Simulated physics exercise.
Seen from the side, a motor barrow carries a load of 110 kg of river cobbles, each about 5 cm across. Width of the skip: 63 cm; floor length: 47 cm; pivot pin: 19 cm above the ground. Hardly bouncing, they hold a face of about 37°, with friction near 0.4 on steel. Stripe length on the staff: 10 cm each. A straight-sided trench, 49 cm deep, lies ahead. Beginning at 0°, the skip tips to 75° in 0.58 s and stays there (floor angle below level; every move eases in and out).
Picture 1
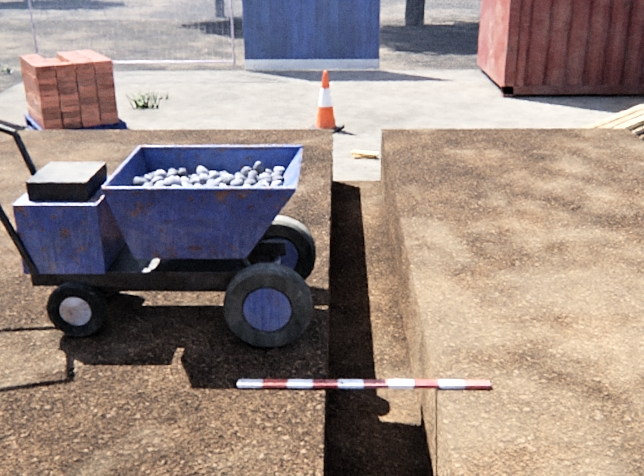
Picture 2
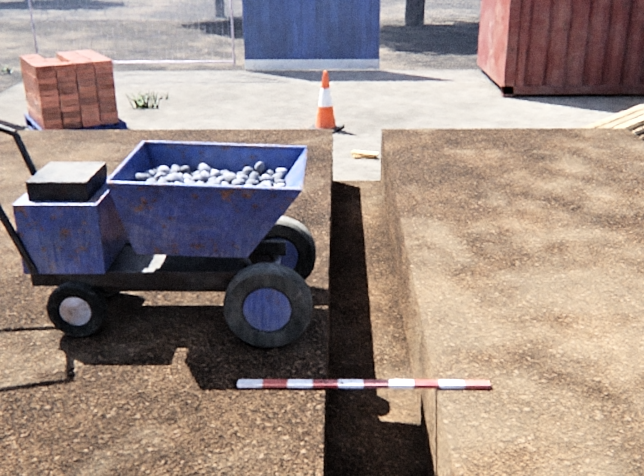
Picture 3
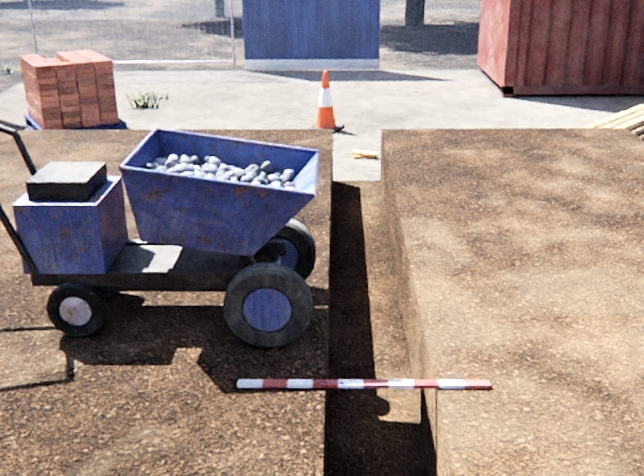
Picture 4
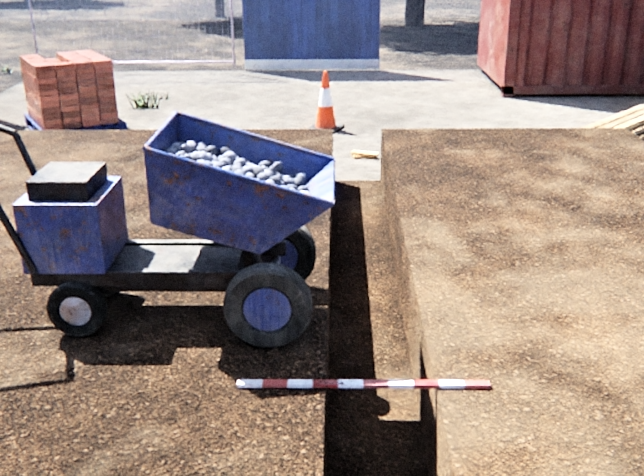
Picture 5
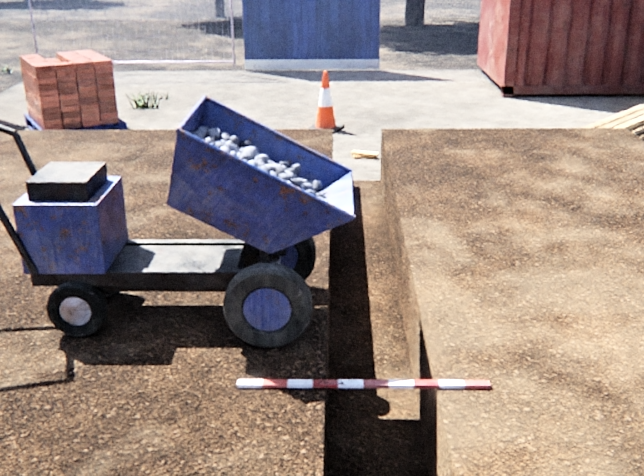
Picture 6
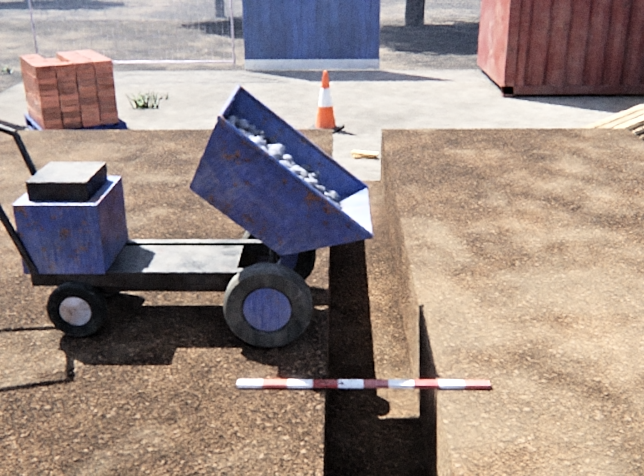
In the video, a blue motor barrow loaded with rounded grey stones stands beside a straight-sided trench, and its skip tilts steadily forward to the right, the back rising high while the front lip lowers over the trench.
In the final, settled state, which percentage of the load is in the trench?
24 per cent is in the trench.
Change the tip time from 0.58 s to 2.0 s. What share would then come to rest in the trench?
55 %.
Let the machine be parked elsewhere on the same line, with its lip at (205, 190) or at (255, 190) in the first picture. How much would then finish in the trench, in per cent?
Roughly 95 per cent, then 60 per cent.
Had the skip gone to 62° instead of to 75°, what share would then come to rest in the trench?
About 25%.
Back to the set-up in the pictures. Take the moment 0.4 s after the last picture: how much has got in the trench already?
About 5 per cent by then.
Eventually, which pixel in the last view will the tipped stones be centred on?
Centre estimate: Around (474, 308).
Then, 0.1 s after the last picture the floor is at 63°, 100 % in the skip; the foremost stones are at (369, 238).
Then, 0.4 s after the last picture the floor is at 75°, 73 % in the skip, 4 % in the trench, 23 % past the trench; the foremost stones are at (471, 295).
Then, 0.7 s after the last picture the floor is at 75°, 11 % in the skip, 12 % in the trench, 76 % past the trench; the foremost stones are past the picture's edge.
Then, 2.7 s after the last picture the floor is at 75°, 0 % in the skip, 24 % in the trench, 76 % past the trench; the foremost stones are past the picture's edge.
